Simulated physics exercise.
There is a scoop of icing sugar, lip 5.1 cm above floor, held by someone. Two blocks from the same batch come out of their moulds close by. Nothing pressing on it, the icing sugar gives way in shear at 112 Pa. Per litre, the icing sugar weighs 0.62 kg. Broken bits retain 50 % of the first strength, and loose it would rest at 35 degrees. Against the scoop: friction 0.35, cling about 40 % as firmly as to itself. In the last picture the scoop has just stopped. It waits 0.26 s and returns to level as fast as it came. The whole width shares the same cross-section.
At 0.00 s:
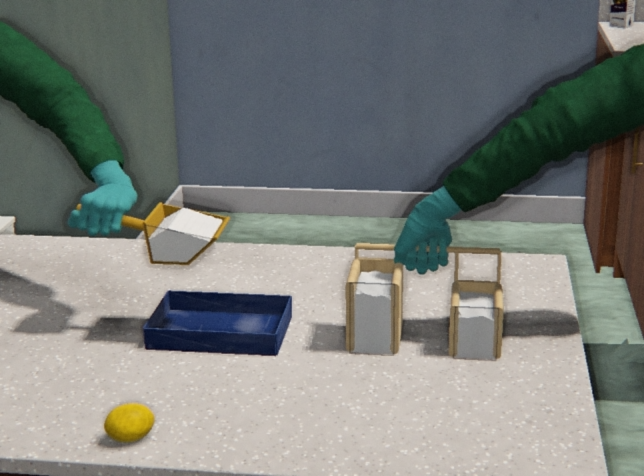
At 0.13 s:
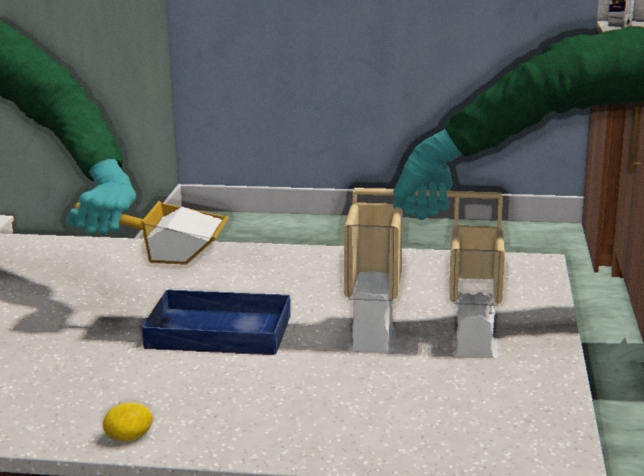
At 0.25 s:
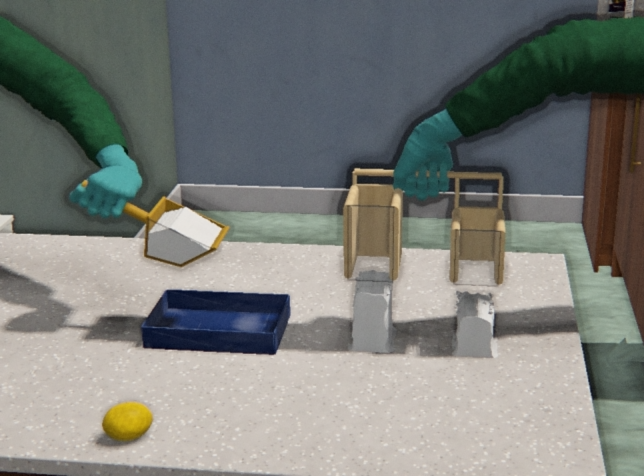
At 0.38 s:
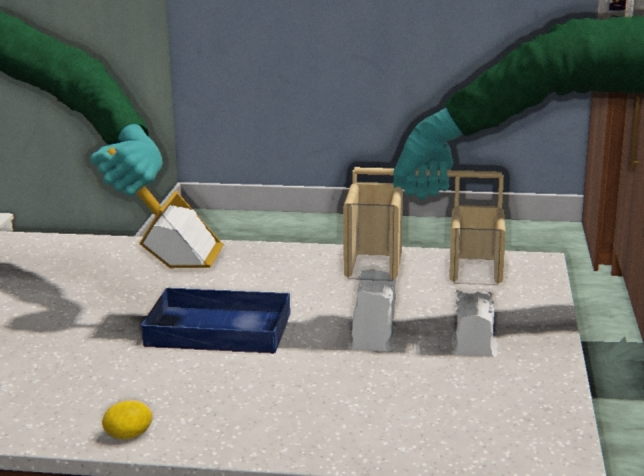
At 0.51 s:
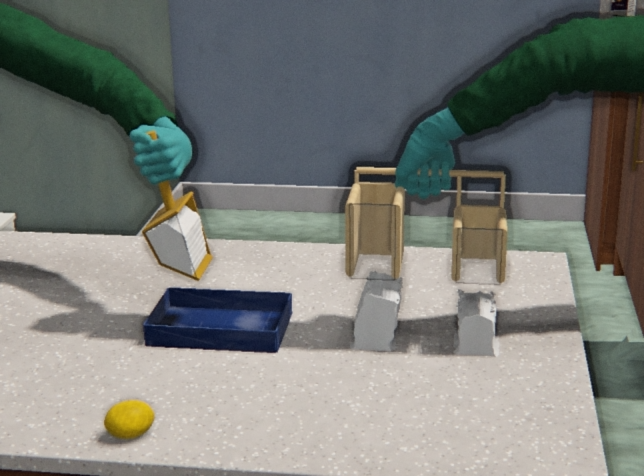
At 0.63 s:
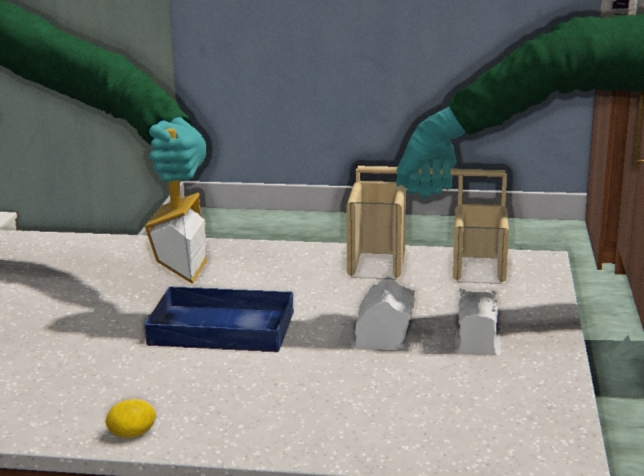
A gloved hand lifted two wooden moulds together off two white blocks, then another on the left tilted a scoop of white powder steeply beside a blue tray as the taller block slumped slightly.
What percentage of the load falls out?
About 100 %.
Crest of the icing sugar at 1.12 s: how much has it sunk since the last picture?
Around 13.0 centimetres, give or take.
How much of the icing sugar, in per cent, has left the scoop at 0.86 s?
It comes to around 55 percent.
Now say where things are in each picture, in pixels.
In the first picture, lip at (214, 238), tilt 0 degrees; top of the icing sugar at (167, 229); blocks stand 12 cm, 8.5 cm (left to right).
In the second picture, lip at (213, 237), tilt 0 degrees; top of the icing sugar at (166, 228); blocks stand 12 cm, 8.4 cm (left to right).
In the third picture, lip at (214, 247), tilt 14 degrees; top of the icing sugar at (169, 228); blocks stand 12 cm, 8.4 cm (left to right).
In the fourth picture, lip at (209, 265), tilt 40 degrees; top of the icing sugar at (156, 226); blocks stand 12 cm, 8.4 cm (left to right).
In the fifth picture, lip at (198, 278), tilt 66 degrees; top of the icing sugar at (164, 224); blocks stand 11 cm, 8.4 cm (left to right).
In the sixth picture, lip at (193, 281), tilt 76 degrees; top of the icing sugar at (172, 226); blocks stand 10 cm, 8.4 cm (left to right).
After 0.86 s, the scoop is at 76 degrees and 53 % has left it.
After 1.12 s, the scoop is at 47 degrees and 100 % has left it.
After 1.38 s, the scoop is at 2 degrees and 100 % has left it.
After 1.64 s, the scoop is at 0 degrees and 100 % has left it.
After 1.75 s, at the end, the scoop is at 0 degrees and 100 % has left it.
